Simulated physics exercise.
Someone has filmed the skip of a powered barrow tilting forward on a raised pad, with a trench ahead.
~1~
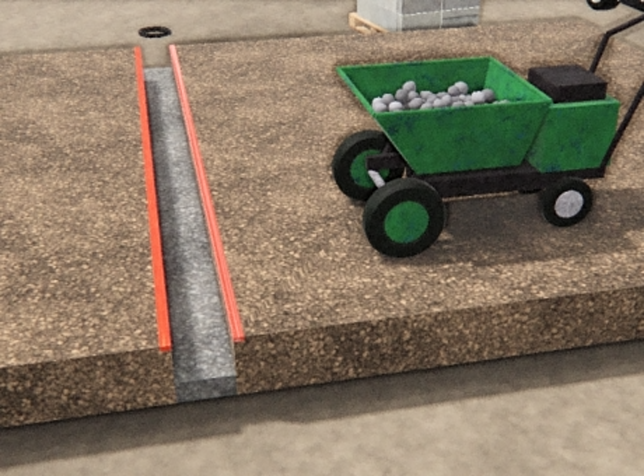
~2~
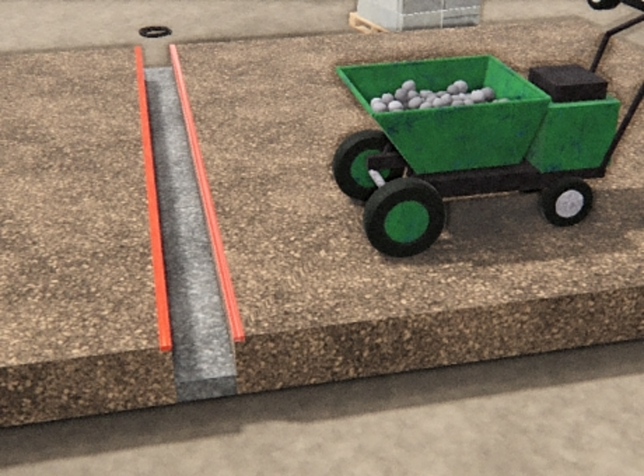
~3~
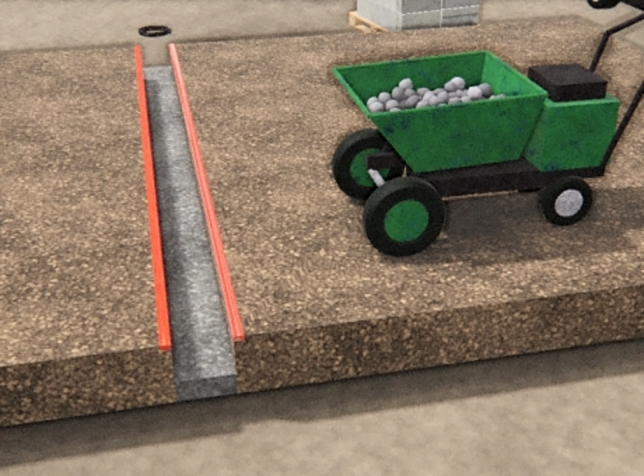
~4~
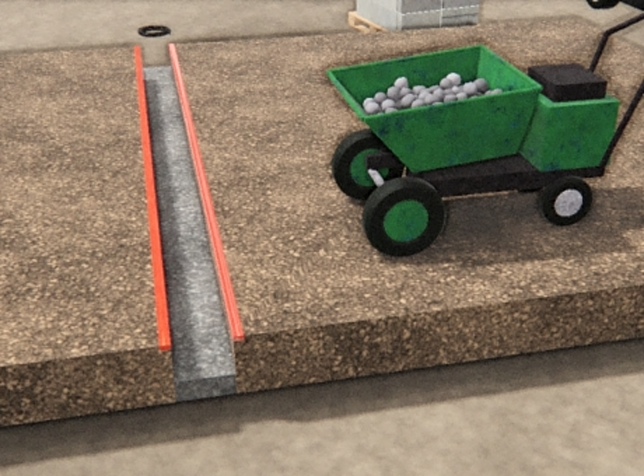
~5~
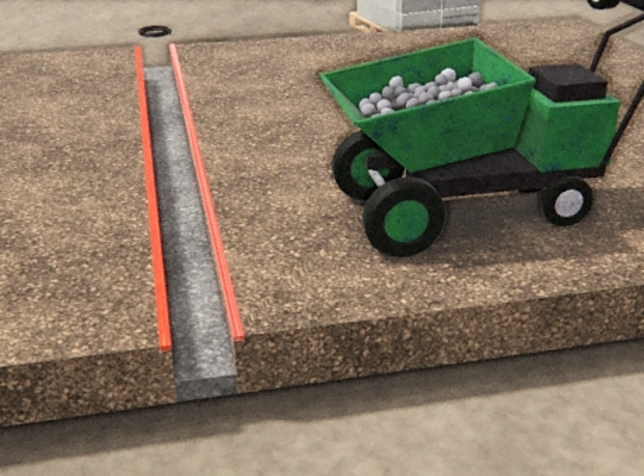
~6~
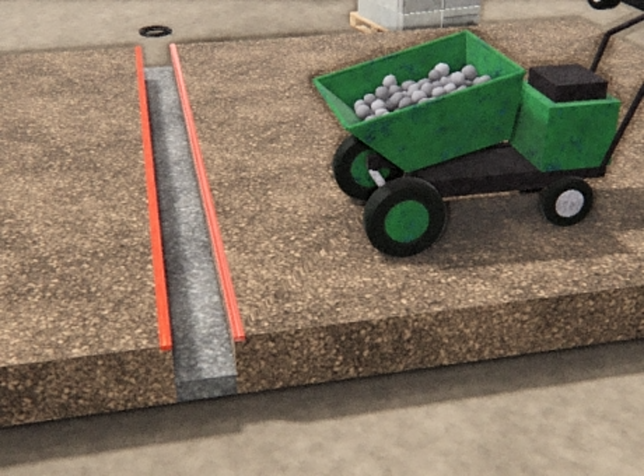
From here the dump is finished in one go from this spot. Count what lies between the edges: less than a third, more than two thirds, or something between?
The trench ends with from one third to two thirds of it.
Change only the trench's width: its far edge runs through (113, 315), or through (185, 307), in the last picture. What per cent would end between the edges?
The first gives 50 %, the second 40 %.
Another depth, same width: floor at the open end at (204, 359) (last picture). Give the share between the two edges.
Some 40 per cent.
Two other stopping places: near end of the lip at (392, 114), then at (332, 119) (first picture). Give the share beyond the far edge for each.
About 0 and 0 per cent.
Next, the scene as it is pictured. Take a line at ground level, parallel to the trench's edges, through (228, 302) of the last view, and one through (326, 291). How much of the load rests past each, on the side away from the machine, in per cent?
First some 50, then 90 per cent.
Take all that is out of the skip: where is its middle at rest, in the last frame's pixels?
Roughly at (211, 240).
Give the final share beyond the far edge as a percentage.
It comes to 0 per cent or so.
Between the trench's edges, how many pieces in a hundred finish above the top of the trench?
It comes to 0 per cent or so.
Just after the last frame, skip tipped steeply; every one in the skip.
A moment on, skip tipped right over; the larger part in the skip; about a tenth short of the trench; just a few falling.
Further on, skip tipped right over; roughly a quarter in the skip; roughly half short of the trench; roughly a third in or heaped over the trench; just a few beyond it.
When it is over, skip tipped right over; about a tenth in the skip; roughly half short of the trench; roughly half in or heaped over the trench; just a few beyond it.
